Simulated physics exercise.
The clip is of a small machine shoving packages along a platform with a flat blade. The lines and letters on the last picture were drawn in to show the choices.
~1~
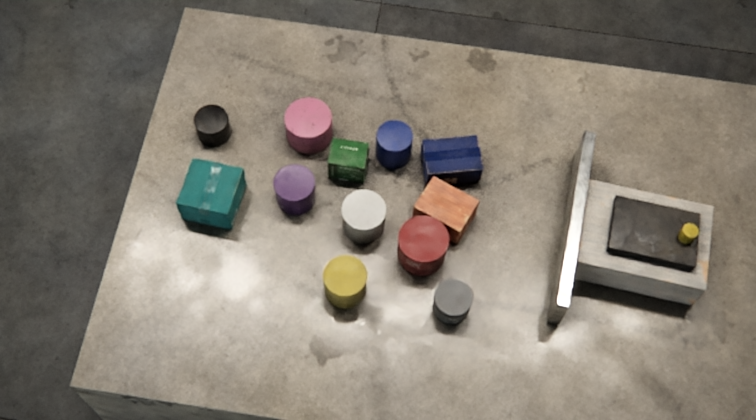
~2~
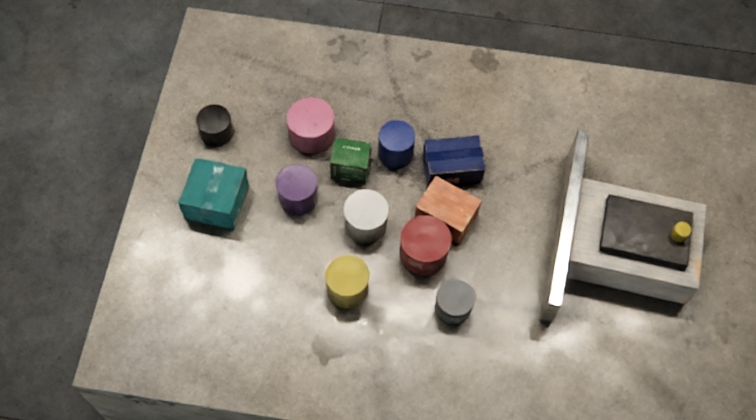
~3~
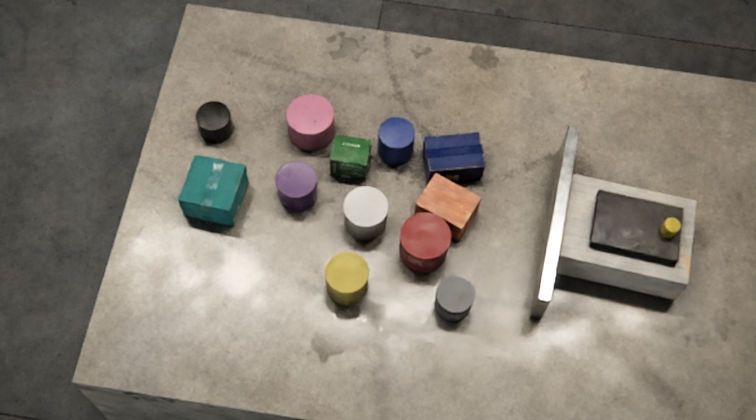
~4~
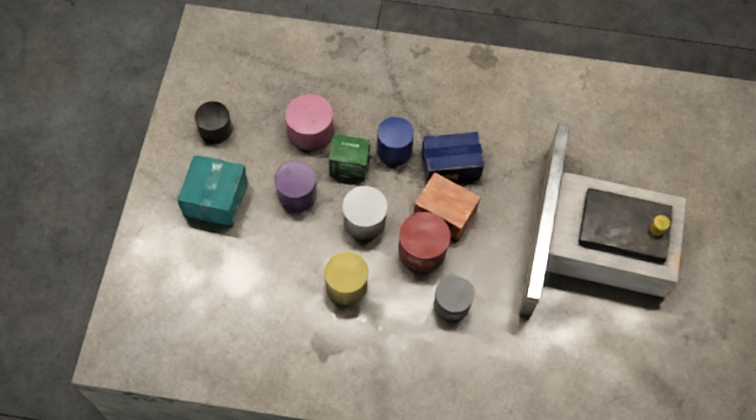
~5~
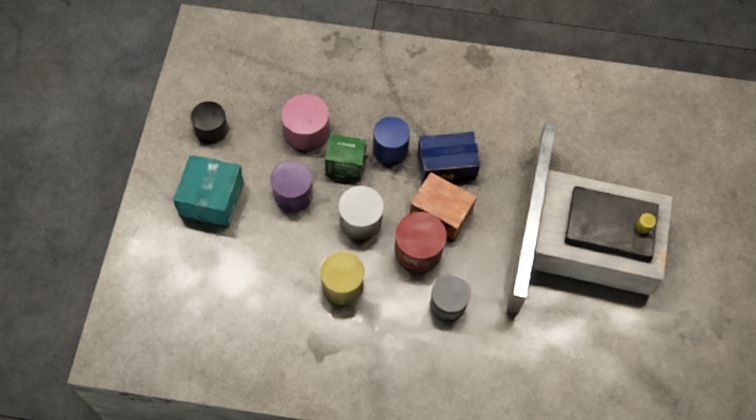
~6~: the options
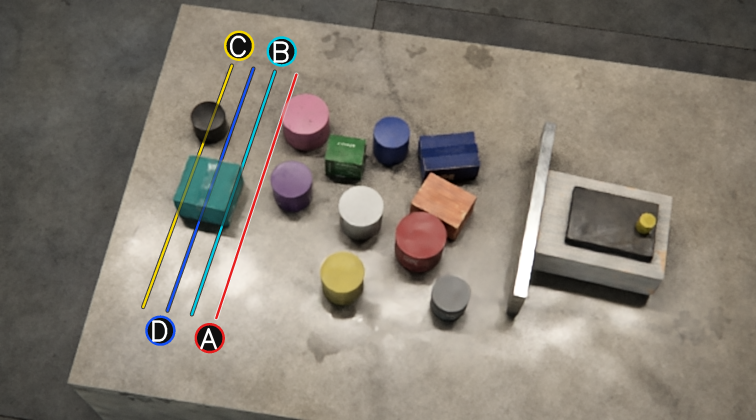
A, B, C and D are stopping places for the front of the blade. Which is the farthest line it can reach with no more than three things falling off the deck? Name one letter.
It should halt at D.
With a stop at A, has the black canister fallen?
No.
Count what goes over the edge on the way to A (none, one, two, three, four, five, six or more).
In all, none.
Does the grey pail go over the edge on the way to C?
By then, no.
On the marked copy, A at (259, 188); B at (236, 185); C at (190, 178); D at (213, 181).
Taking D. A third of the way, robot (487, 204); yellow pail (331, 277); grey pail (372, 282).
Two thirds of the way, robot (369, 187); black canister (184, 128); turquoise box (165, 197).
When it is over, robot (279, 174); turquoise box over the edge; purple pail over the edge; three fallen.
As for the rest, A is within the limit but short; B is within the limit but short; C drops six.
